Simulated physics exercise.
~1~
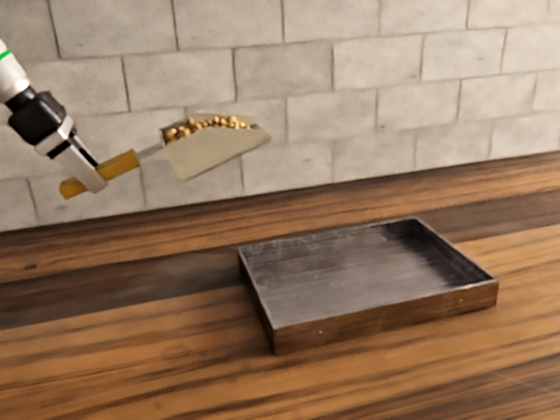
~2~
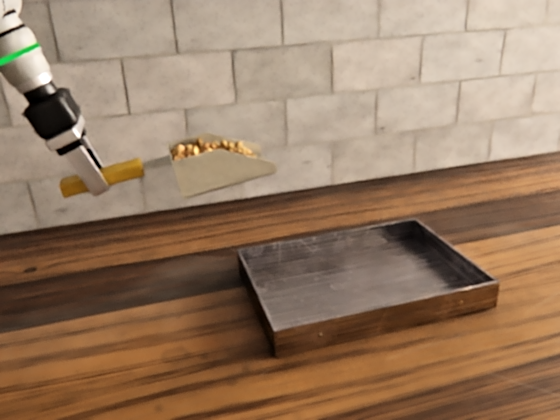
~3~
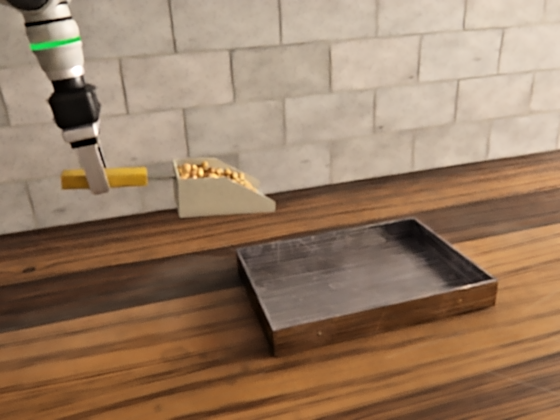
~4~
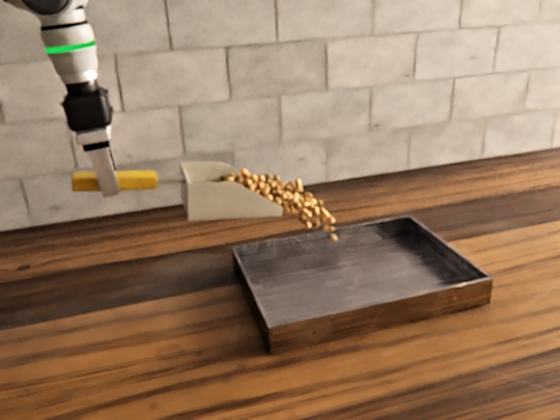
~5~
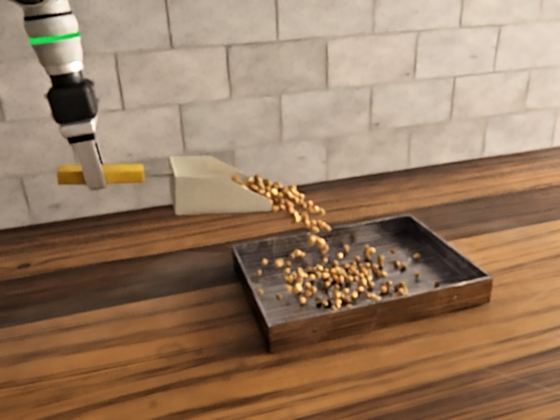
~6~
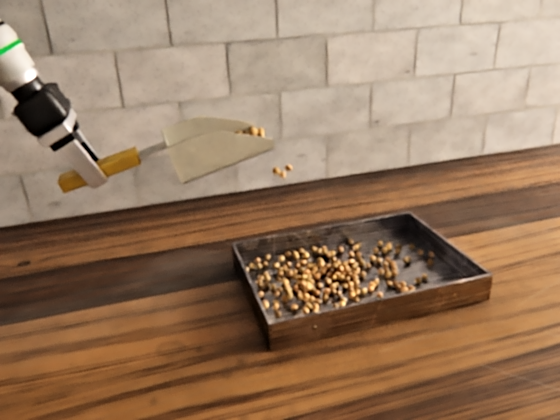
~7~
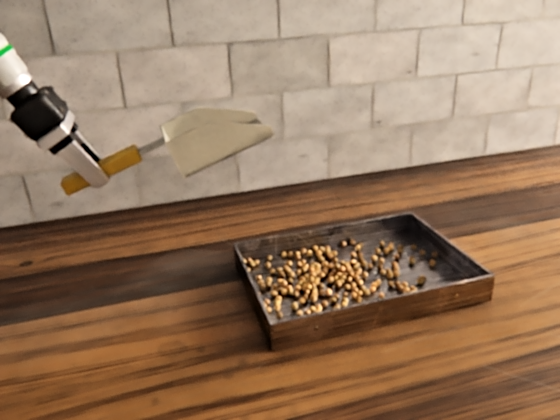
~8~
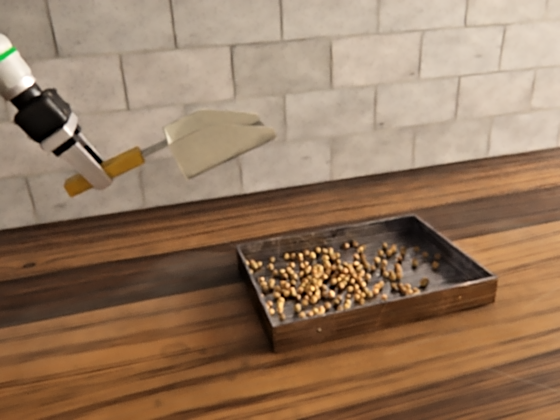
On a wooden tabletop before a pale brick wall, a robot arm lowers and levels a scoop heaped with chickpeas, spilling many into a dark shallow tray to the right. The scoop then tilts back up and stays raised, leaving the chickpeas scattered across the tray.
